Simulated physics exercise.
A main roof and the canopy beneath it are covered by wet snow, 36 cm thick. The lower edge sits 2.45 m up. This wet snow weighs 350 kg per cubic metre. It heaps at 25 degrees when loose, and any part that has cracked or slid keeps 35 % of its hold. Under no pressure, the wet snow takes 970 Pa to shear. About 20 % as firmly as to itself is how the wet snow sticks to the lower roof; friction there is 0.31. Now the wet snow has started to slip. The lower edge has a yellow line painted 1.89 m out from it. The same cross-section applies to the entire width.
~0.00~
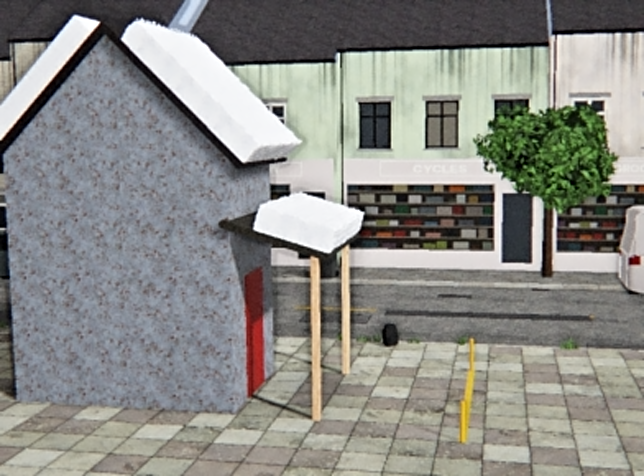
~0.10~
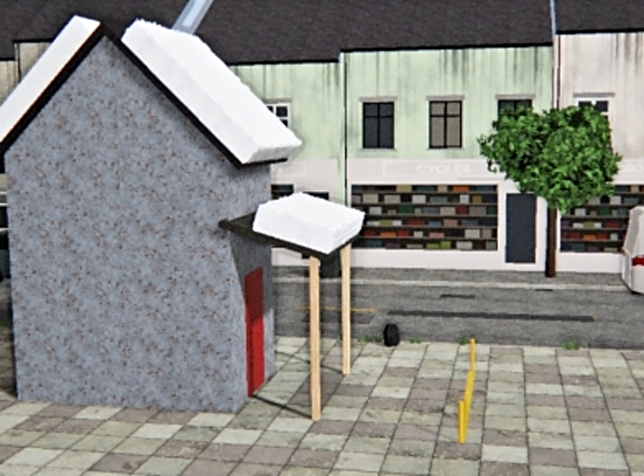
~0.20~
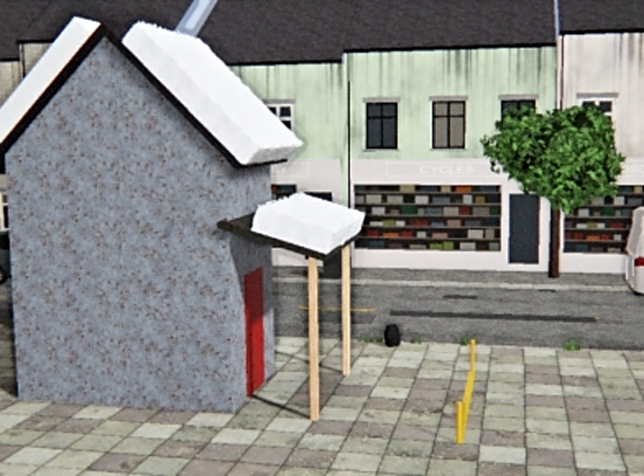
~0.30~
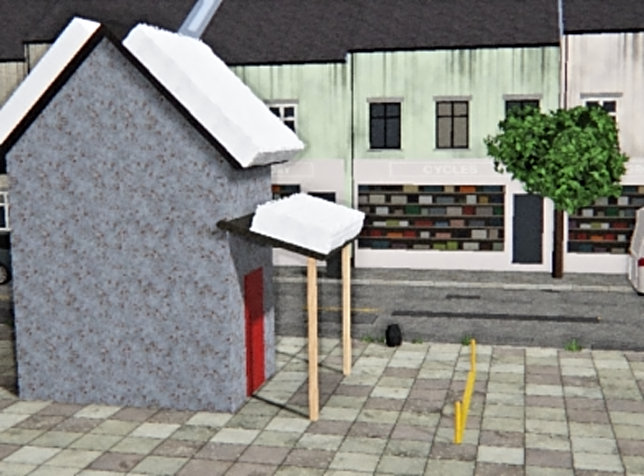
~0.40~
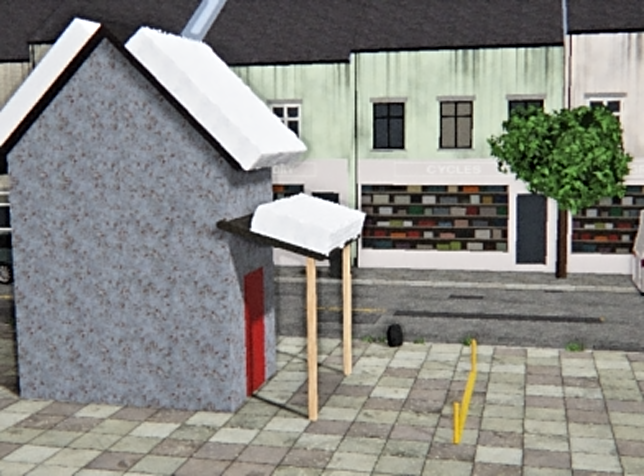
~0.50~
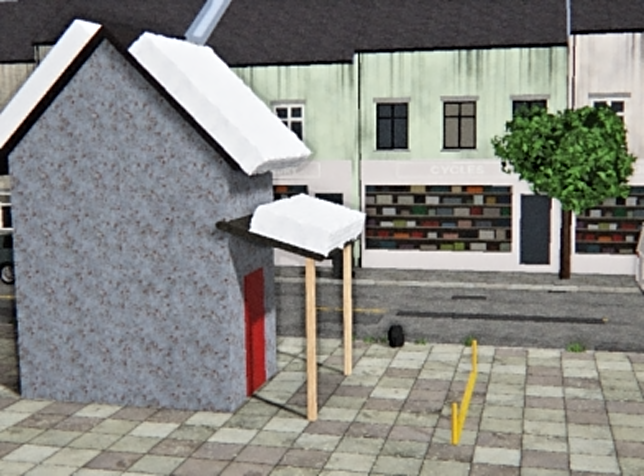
At first, thick white snow covers the roof of a grey house and the small canopy over its red door, with shops across the street. The snow on the main roof's right slope then slides slightly down in one piece, poking a little farther past the eave, while the view shifts gently.
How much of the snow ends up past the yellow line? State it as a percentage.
About 21 %.
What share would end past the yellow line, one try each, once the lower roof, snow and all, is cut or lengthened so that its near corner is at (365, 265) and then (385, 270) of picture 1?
Try 1: 20 %; try 2: 25 %.
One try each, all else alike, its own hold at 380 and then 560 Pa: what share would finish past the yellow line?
Respectively, close to 45 % and close to 40 %.
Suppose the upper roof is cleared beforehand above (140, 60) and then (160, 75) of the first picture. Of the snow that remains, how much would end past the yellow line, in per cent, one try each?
First try roughly 16 %, second roughly 8 %.
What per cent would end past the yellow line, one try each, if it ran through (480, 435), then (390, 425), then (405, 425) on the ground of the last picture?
Respectively about 14 in a hundred, 60 in a hundred and 50 in a hundred.
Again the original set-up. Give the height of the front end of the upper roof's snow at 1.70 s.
Height: Approx. 2.8 m.
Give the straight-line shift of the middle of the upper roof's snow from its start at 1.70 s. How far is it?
Straight-line shift: Roughly 2.0 m.
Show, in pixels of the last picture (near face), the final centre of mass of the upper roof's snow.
Roughly at (400, 396).
After 1.05 s, none is below the lower edge and 0 % is past the line.
After 1.70 s, none is below the lower edge and 0 % is past the line.
After 2.35 s, 46 % is below the lower edge and 1 % is past the line.
After 3.00 s, 74 % is below the lower edge and 21 % is past the line.
After 5.70 s, 89 % is below the lower edge and 21 % is past the line.
